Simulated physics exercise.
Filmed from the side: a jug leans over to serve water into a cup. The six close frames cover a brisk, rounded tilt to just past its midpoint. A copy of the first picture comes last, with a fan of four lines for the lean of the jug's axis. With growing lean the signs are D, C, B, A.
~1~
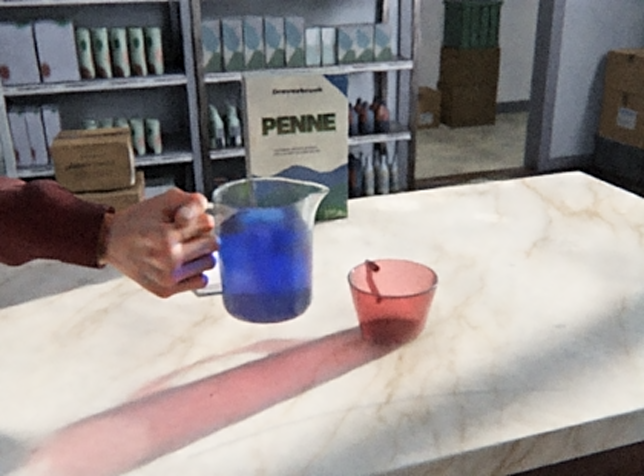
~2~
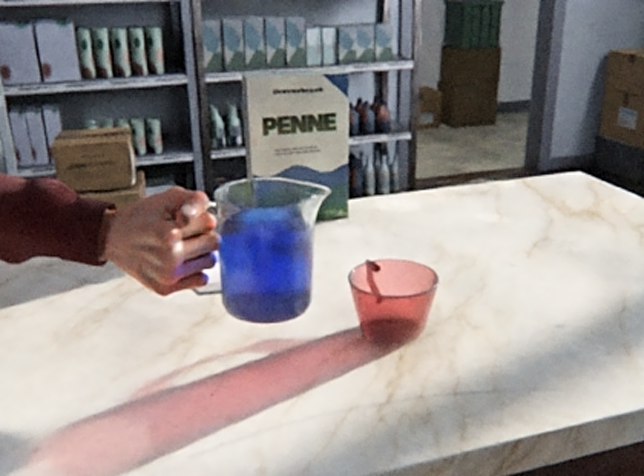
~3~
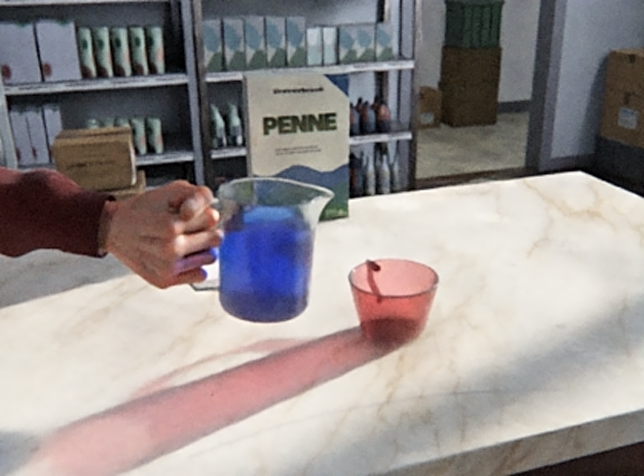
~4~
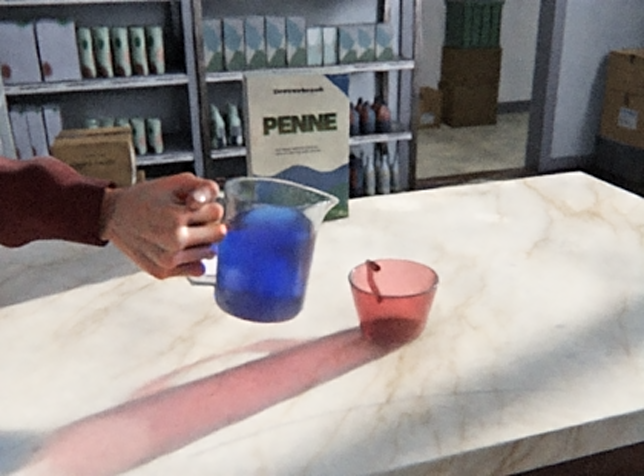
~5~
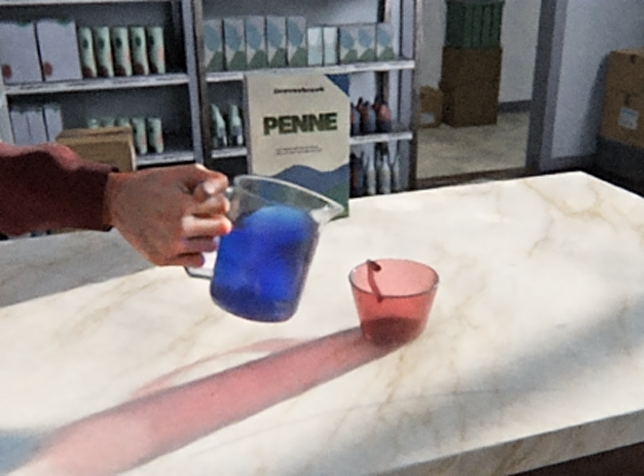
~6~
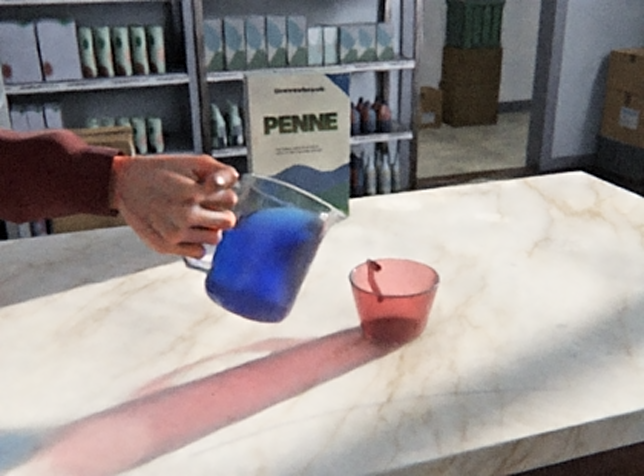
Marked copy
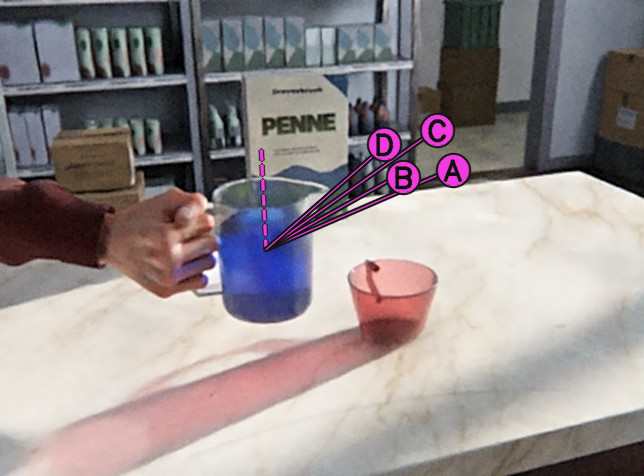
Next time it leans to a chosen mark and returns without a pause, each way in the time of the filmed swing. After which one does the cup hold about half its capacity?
Mark C does it best.
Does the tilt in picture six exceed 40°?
No.
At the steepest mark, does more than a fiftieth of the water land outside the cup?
Yes, it does.
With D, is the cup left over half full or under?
Under half.
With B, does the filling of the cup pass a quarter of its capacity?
Yes, clearly.
On the marked copy, A at (437, 175); B at (386, 181); C at (423, 138); D at (372, 156).
With A, the cup ends with about 69 % of what it can hold; 11 % of the water is spilt.
With B, the cup ends with about 64 % of what it can hold.
With C, the cup ends with about 49 % of what it can hold.
With D, the cup ends with about 32 % of what it can hold.
